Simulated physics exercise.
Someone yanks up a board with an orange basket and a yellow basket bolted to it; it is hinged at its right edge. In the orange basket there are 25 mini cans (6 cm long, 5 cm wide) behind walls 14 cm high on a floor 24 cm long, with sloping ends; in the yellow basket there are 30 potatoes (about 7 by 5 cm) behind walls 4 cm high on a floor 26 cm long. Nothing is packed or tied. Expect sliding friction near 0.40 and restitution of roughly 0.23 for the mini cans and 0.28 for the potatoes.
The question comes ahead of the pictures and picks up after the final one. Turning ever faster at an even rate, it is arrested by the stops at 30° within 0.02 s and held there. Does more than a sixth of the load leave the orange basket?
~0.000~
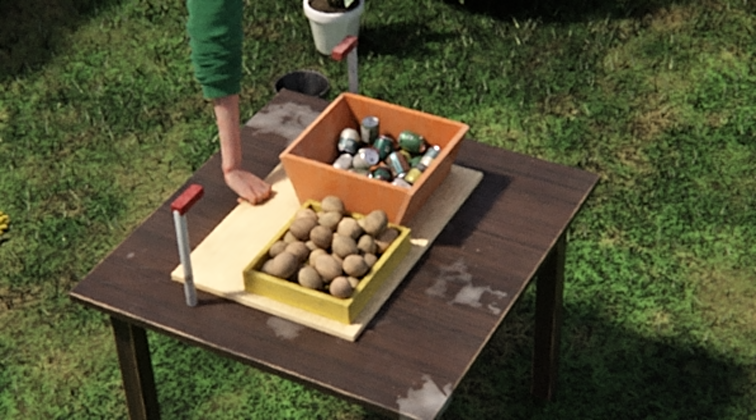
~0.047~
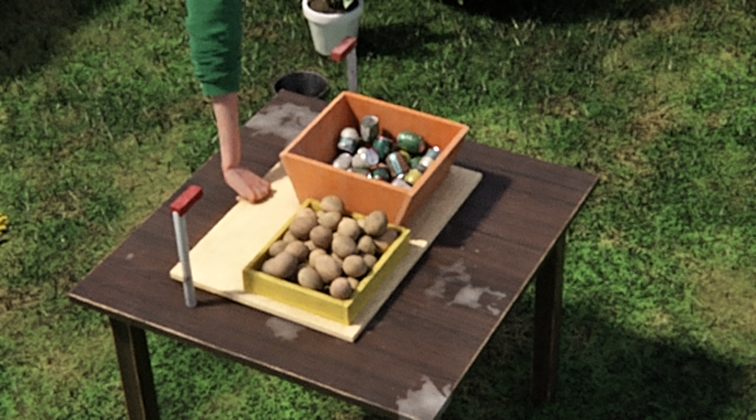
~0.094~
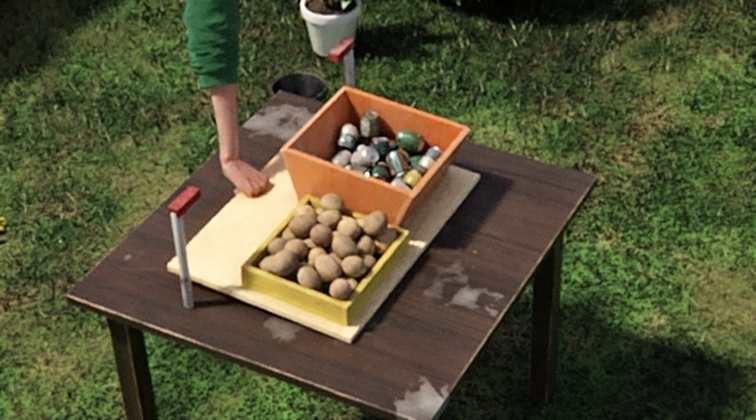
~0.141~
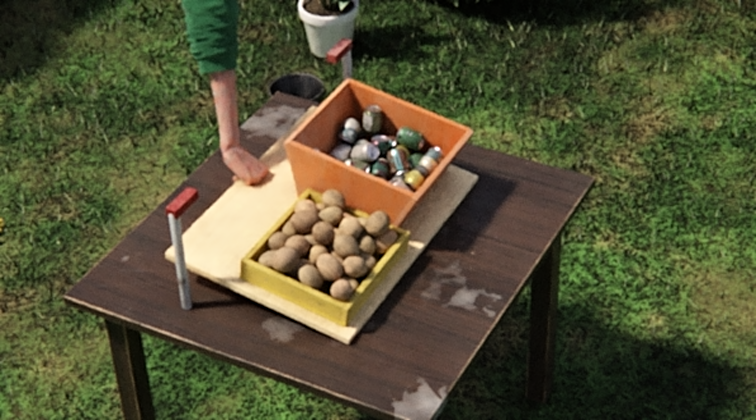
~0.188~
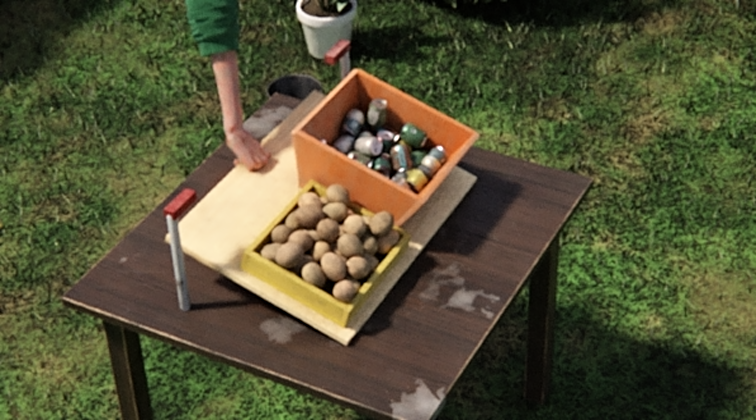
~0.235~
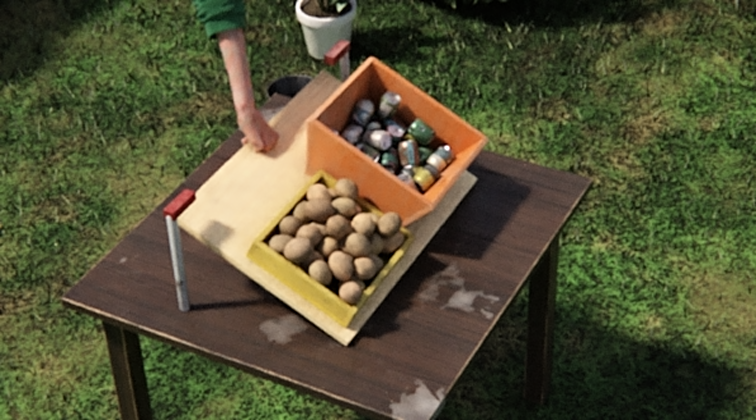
No.
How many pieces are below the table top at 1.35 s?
The total is close to 6.
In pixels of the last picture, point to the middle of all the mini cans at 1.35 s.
Around (416, 165) in pixels.
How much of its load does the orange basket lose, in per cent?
Close to 0 in a hundred of them.
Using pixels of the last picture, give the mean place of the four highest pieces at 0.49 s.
They are centred near pixel (411, 132).
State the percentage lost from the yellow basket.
About 50 percent for the yellow basket.
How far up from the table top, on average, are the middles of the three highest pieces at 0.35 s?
Mean height: Near 28 cm.
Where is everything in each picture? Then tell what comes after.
In the first picture (we follow the rim corner now nearest the camera; the camera pans a little), orange basket at (409, 191); yellow basket at (344, 303); tilt 0°; nothing out yet.
In the second picture, orange basket at (409, 192); yellow basket at (344, 303); tilt 1°.
In the third picture, orange basket at (410, 193); yellow basket at (343, 304); tilt 4°.
In the fourth picture, orange basket at (414, 195); yellow basket at (344, 305); tilt 9°.
In the fifth picture, orange basket at (420, 199); yellow basket at (346, 307); tilt 16°.
In the sixth picture, orange basket at (431, 204); yellow basket at (351, 309); tilt 25°; nothing out yet.
After 0.25 s, the lift is arrested.
After 0.35 s, tilt 30°; 0 of 25 out of the orange basket and 0 of 30 out of the yellow basket.
After 0.49 s, tilt 30°; 0 of 25 out of the orange basket and 6 of 30 out of the yellow basket.
After 0.75 s, tilt 30°; 0 of 25 out of the orange basket and 14 of 30 out of the yellow basket.
When it is over (at 1.35 s), 0 of 25 out of the orange basket and 15 of 30 out of the yellow basket. Asked share, 0 of 25, 0 per cent.
